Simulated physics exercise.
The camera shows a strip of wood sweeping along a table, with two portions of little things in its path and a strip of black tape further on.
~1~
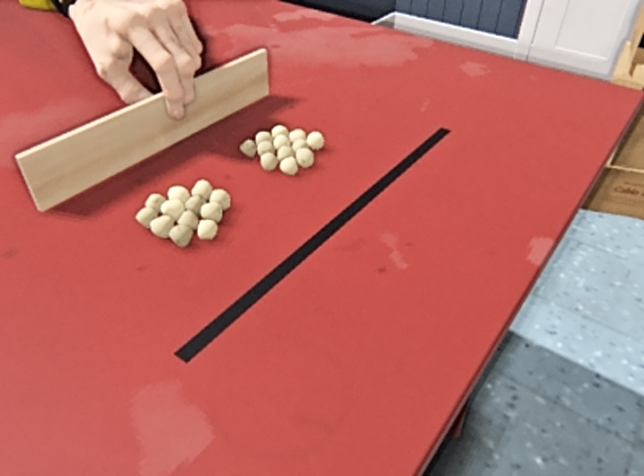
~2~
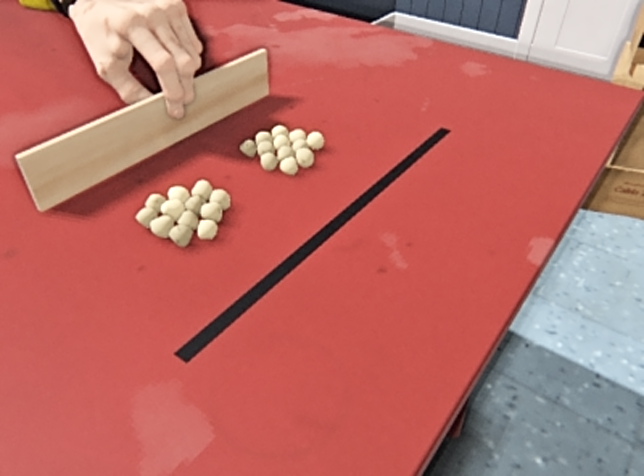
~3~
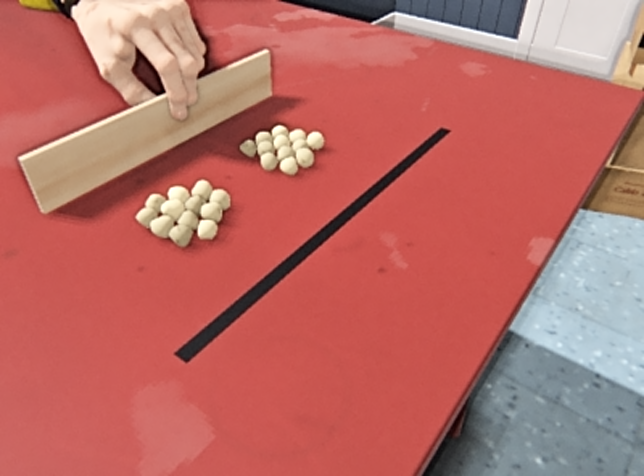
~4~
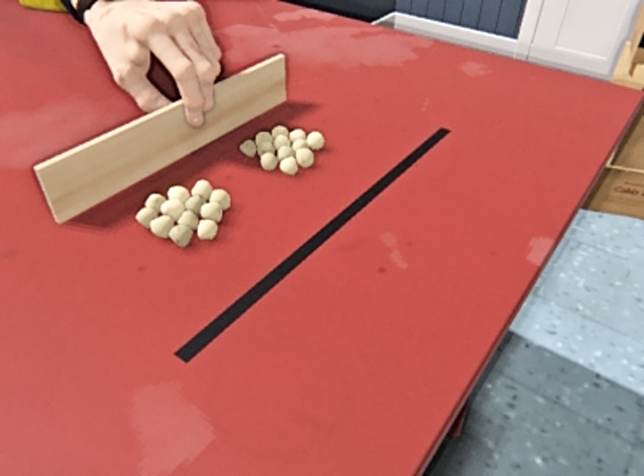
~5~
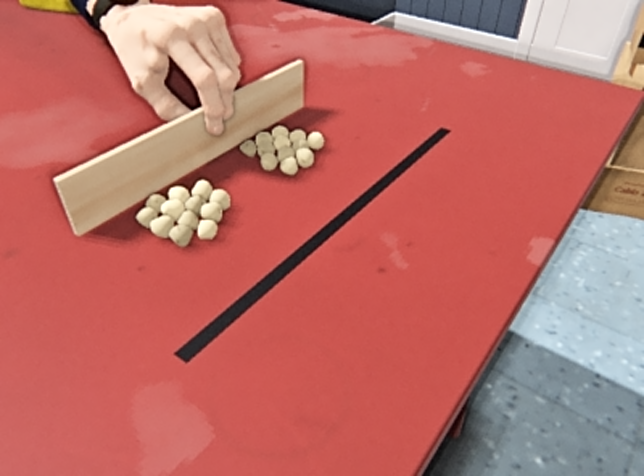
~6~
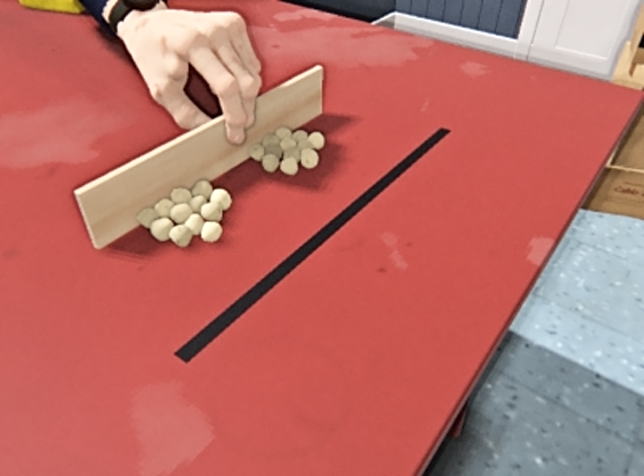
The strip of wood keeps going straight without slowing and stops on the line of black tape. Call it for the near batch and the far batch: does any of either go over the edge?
Near batch: No, none goes over. Far batch: No, none goes over.
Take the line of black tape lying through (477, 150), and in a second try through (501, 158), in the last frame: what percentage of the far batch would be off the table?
About 0 % and 0 %.
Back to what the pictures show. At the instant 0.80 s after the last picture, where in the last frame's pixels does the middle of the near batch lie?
Close to pixel (308, 280).
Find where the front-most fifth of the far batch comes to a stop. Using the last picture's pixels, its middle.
Centre near (431, 191) px.
Then, 0.39 s after the last picture, strip of wood still moving, near (286, 143); near batch all on the table, its front near (281, 267); far batch all on the table, its front near (366, 169).
Then, 0.80 s after the last picture, strip of wood stopped at the black tape; near batch all on the table, its front near (334, 310); far batch all on the table, its front near (433, 192).
Then, 1.08 s after the last picture, strip of wood stopped at the black tape; near batch all on the table, its front near (347, 319); far batch all on the table, its front near (442, 195).
At rest, strip of wood stopped at the black tape; near batch all on the table, its front near (347, 319); far batch all on the table, its front near (442, 195).
